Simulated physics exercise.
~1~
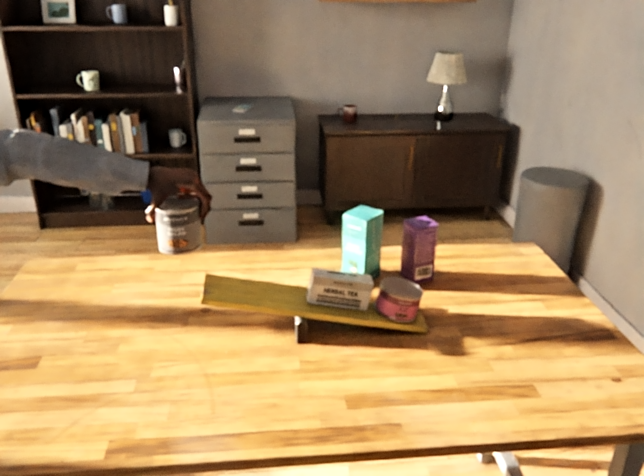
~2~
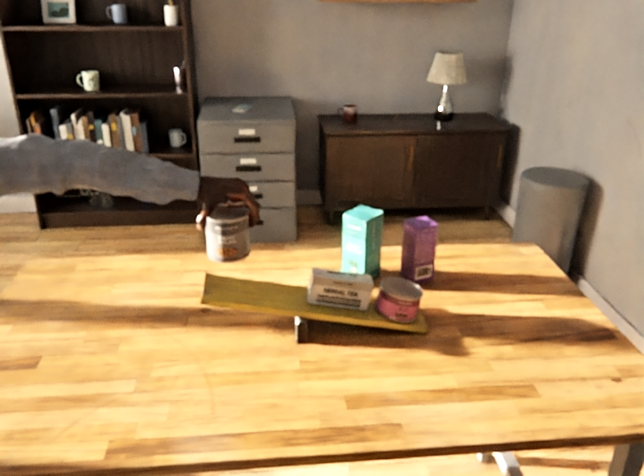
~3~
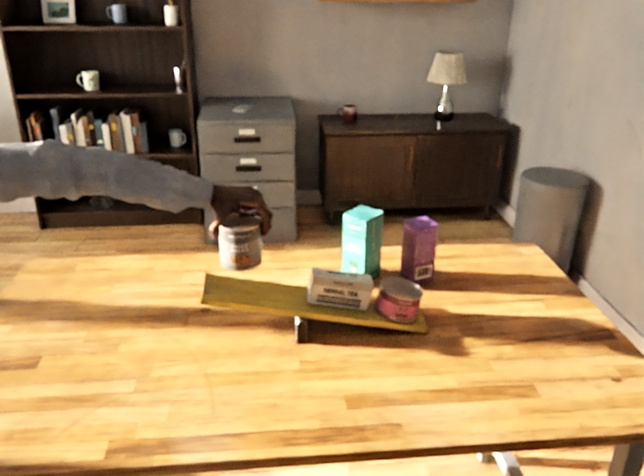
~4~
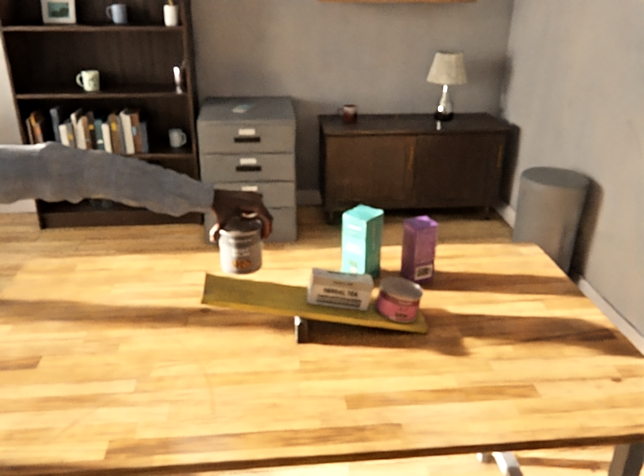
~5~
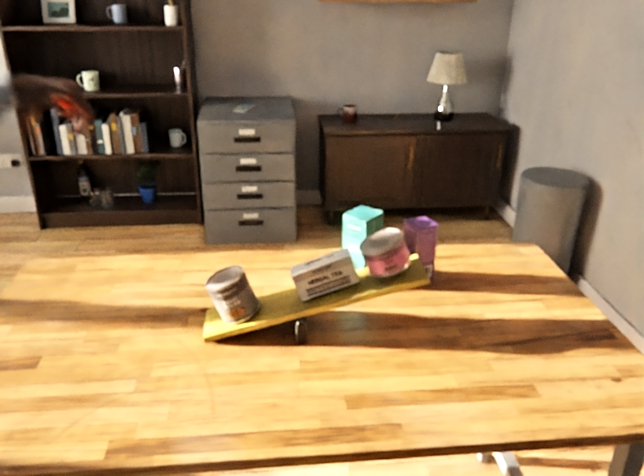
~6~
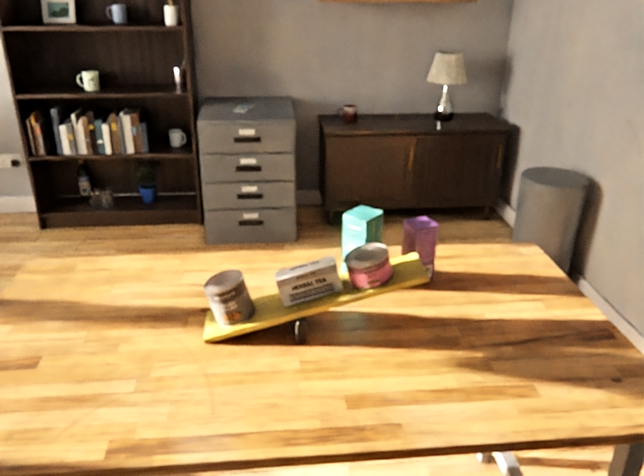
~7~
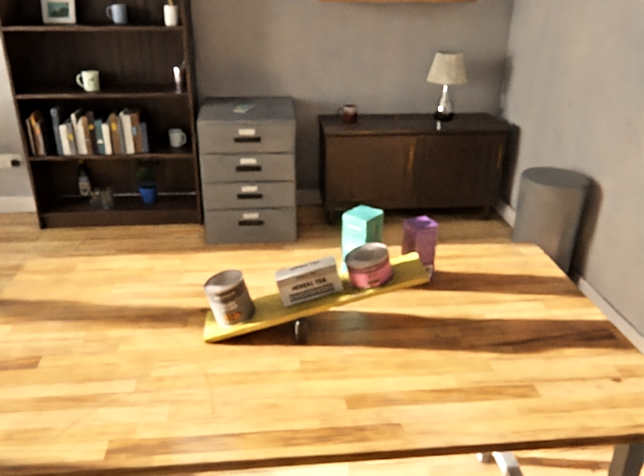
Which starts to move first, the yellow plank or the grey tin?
The grey tin moves first, carried to the right by the hand, while the yellow plank stays still until the tin has been released onto it.
